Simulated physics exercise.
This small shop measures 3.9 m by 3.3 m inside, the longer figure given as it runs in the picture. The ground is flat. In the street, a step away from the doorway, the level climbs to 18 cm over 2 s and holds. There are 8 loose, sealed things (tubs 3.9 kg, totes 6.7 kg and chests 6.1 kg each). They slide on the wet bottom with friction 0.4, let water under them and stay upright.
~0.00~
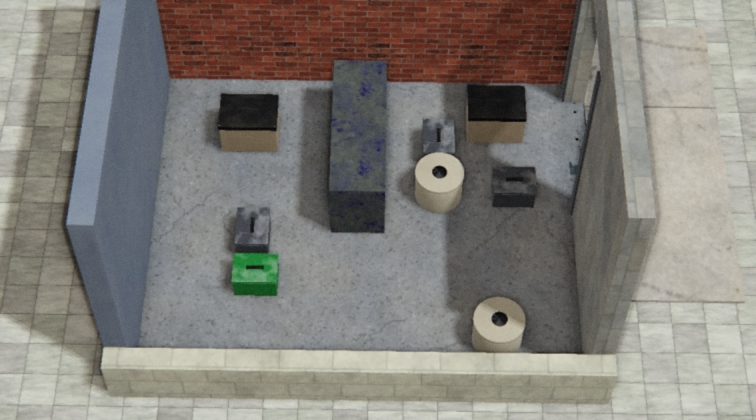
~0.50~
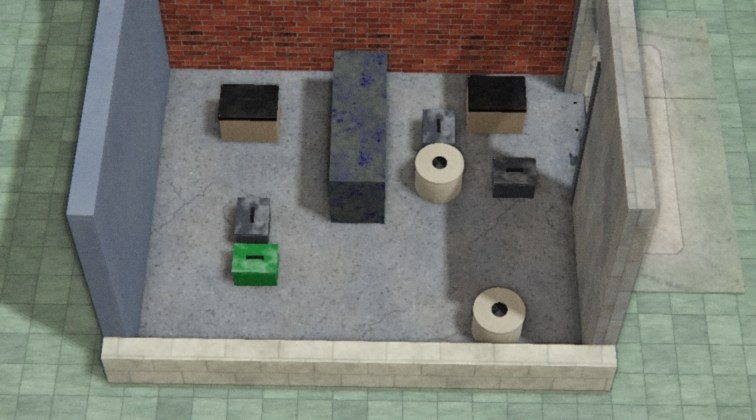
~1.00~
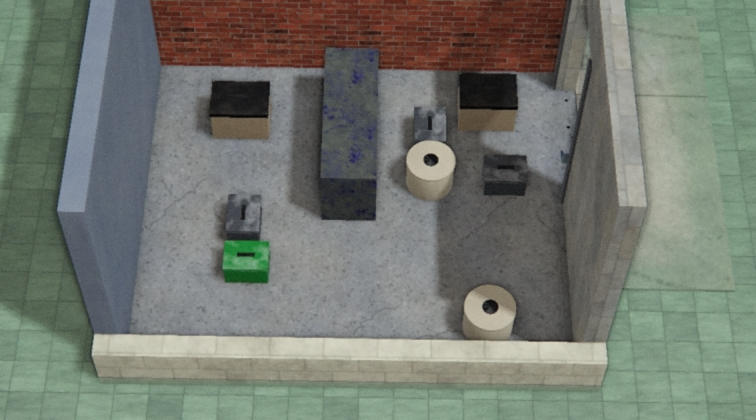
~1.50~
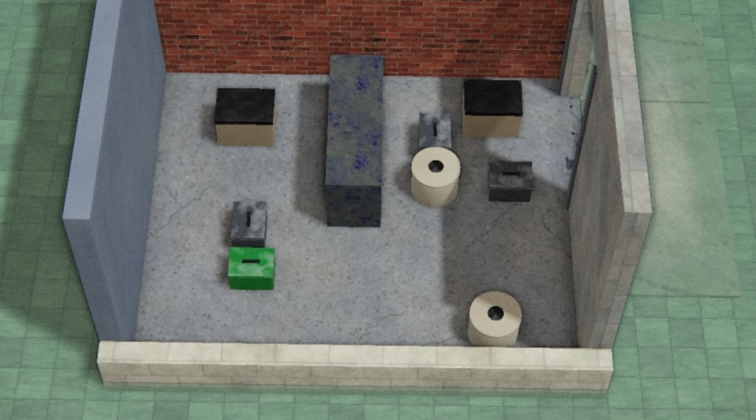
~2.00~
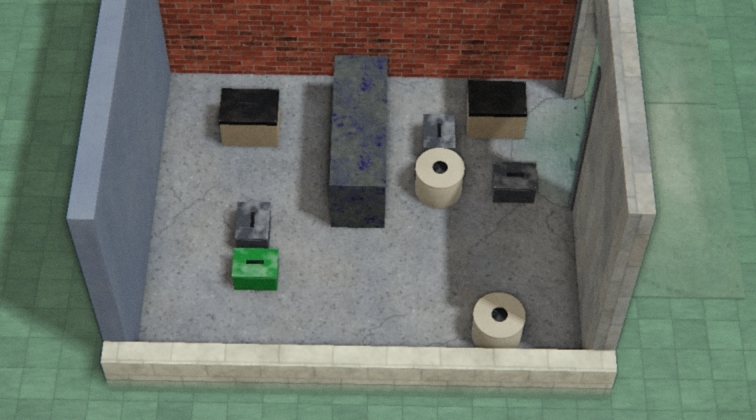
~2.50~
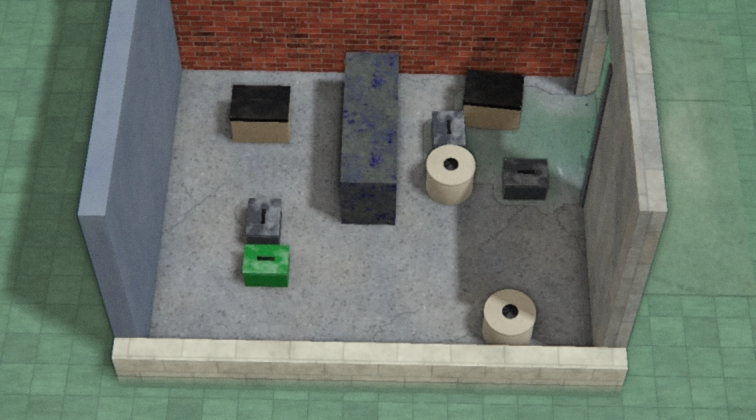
A shop stands as green water surrounds it, enters at right, and nudges a box left.
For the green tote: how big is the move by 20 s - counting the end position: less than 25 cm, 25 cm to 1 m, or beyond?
The green tote is nudged along.
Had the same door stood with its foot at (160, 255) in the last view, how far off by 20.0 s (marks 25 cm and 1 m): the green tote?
In that case the green tote ends far away.
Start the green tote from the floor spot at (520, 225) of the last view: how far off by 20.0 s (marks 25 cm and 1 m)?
It moves a short way.
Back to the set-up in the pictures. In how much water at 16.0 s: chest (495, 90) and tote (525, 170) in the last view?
About 14 and 11 cm.
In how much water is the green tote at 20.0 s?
About 13 cm.
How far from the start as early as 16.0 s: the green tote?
Roughly 80 cm by then.
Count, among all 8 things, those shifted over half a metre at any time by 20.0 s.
That makes 8.
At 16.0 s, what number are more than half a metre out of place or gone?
6 of them.
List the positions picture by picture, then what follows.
The green tote at (255, 268) rests on the ground; water covers 0.0 m2; 0 of 8 have shifted, in the first picture.
The green tote at (255, 258), on the bottom; 0.0 m2 under water; 0 of 8 have shifted, in the second picture.
The green tote at (246, 255) rests on the ground; water covers 0.0 m2; 0 of 8 have shifted, in the third picture.
The green tote at (251, 262) rests on the ground; 0.0 m2 under water; 0 of 8 have shifted, in the fourth picture.
The green tote at (255, 262) rests on the ground; 0.5 m2 under water; 0 of 8 have shifted, in the fifth picture.
The green tote at (266, 259), on the bottom; 1.1 m2 under water; 1 of 8 have shifted, in the sixth picture.
After 4.0 s the green tote is near (266, 259), 0.0 m from its start, aground; 2 afloat.
After 9.0 s the green tote is near (291, 248), 0.2 m from its start, aground; 5 afloat.
After 16.0 s the green tote is near (256, 181), 0.8 m from its start, afloat; 8 afloat.
After 20.0 s the green tote is near (273, 203), 0.6 m from its start, afloat; 8 afloat.
